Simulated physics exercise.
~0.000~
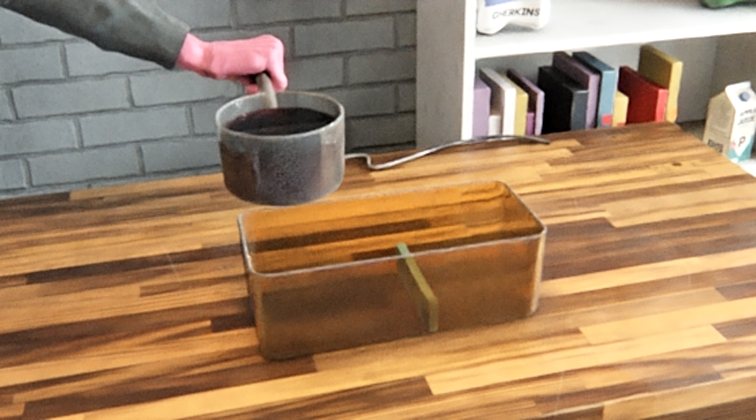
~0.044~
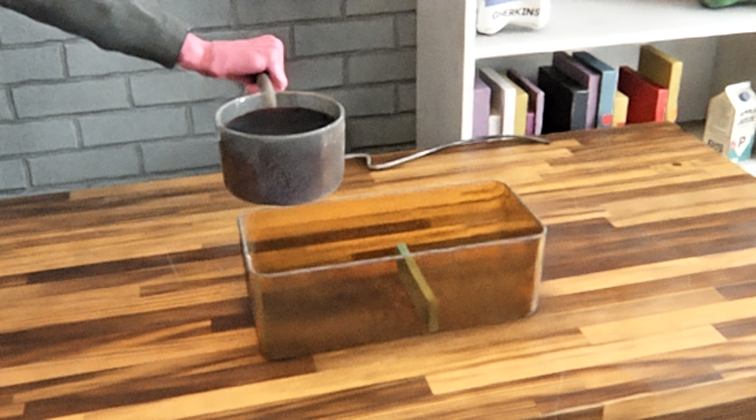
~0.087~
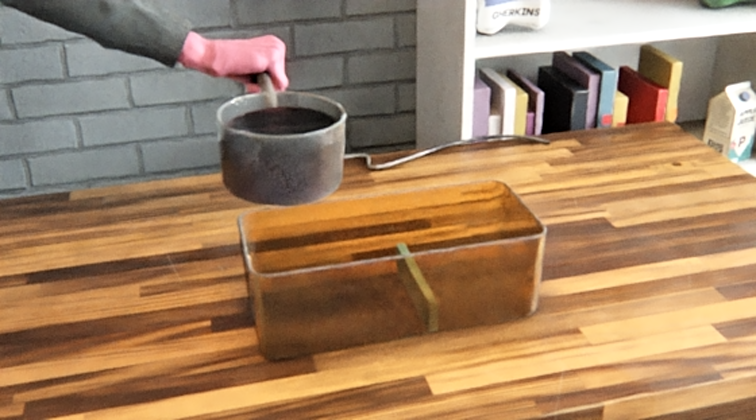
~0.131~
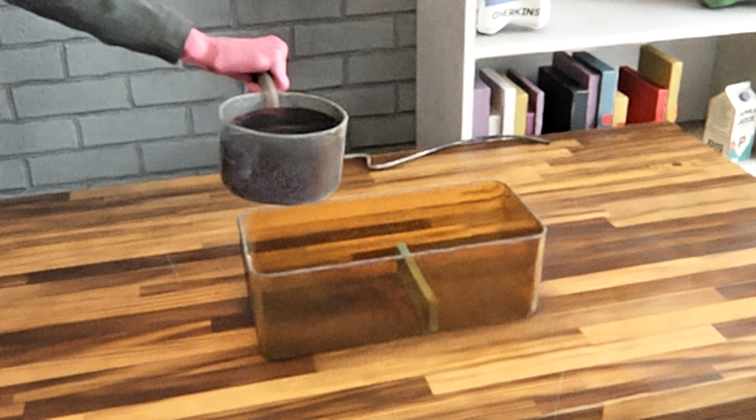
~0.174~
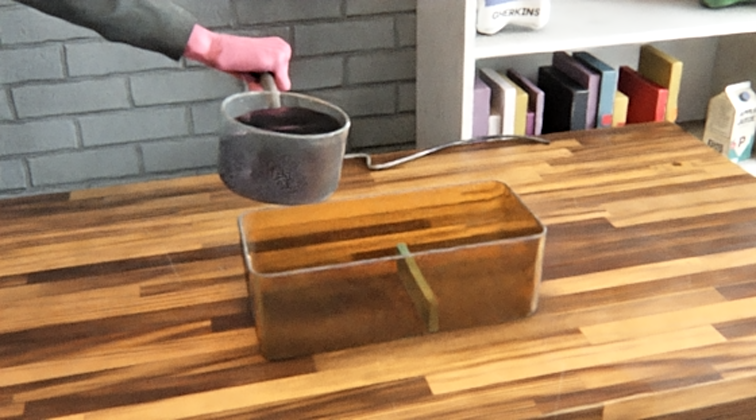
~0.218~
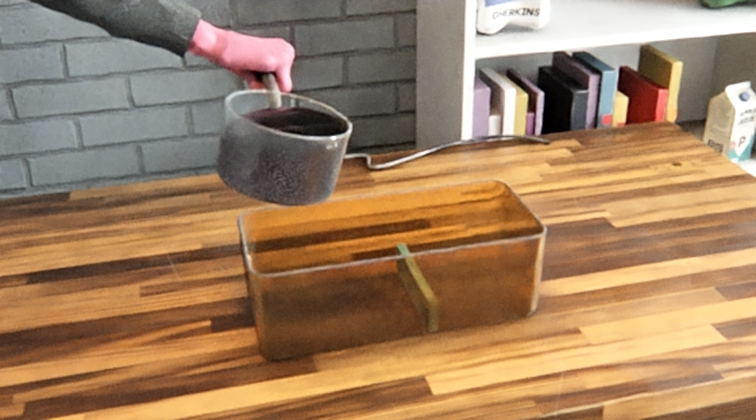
A hand in a pink glove held a saucepan of dark liquid above the left end of a clear, empty basin on a wooden worktop, then slowly tilted it slightly to the right.
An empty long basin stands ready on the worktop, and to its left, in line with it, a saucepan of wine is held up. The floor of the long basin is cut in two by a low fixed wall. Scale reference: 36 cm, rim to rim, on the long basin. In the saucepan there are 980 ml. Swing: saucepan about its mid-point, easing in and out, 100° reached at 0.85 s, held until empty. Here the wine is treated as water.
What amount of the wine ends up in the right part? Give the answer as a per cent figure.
19 %.
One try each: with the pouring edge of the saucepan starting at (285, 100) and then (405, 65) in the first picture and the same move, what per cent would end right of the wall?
Around 10 per cent first, around 85 per cent next.
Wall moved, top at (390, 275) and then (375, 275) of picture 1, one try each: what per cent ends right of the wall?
60 per cent first, 80 per cent second.
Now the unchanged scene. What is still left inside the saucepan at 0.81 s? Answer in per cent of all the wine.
Roughly 14 per cent.
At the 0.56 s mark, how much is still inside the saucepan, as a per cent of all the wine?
Around 60 percent.
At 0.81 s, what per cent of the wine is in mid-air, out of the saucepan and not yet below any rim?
It comes to some 8 percent of the total.
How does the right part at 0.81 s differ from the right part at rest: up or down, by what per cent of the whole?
Change: Increase, about 2.
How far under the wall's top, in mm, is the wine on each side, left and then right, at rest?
Left about 18 mm, right about 34 mm.
Then, 0.56 s in, the tilt is 74° and 59 per cent is still to pour, 10 is left of the wall and 1 right of it.
Then, 0.81 s in, the tilt is 99° and 14 per cent is still to pour, 61 is left of the wall and 17 right of it.
Then, 1.07 s in, the tilt is 100° and 2 per cent is still to pour, 73 is left of the wall and 18 right of it.
Then, 1.35 s in, the tilt is 100° and 0 per cent is still to pour, 77 is left of the wall and 19 right of it.
Finally, 78 per cent lies left of the wall, 19 right of it and 3 outside.
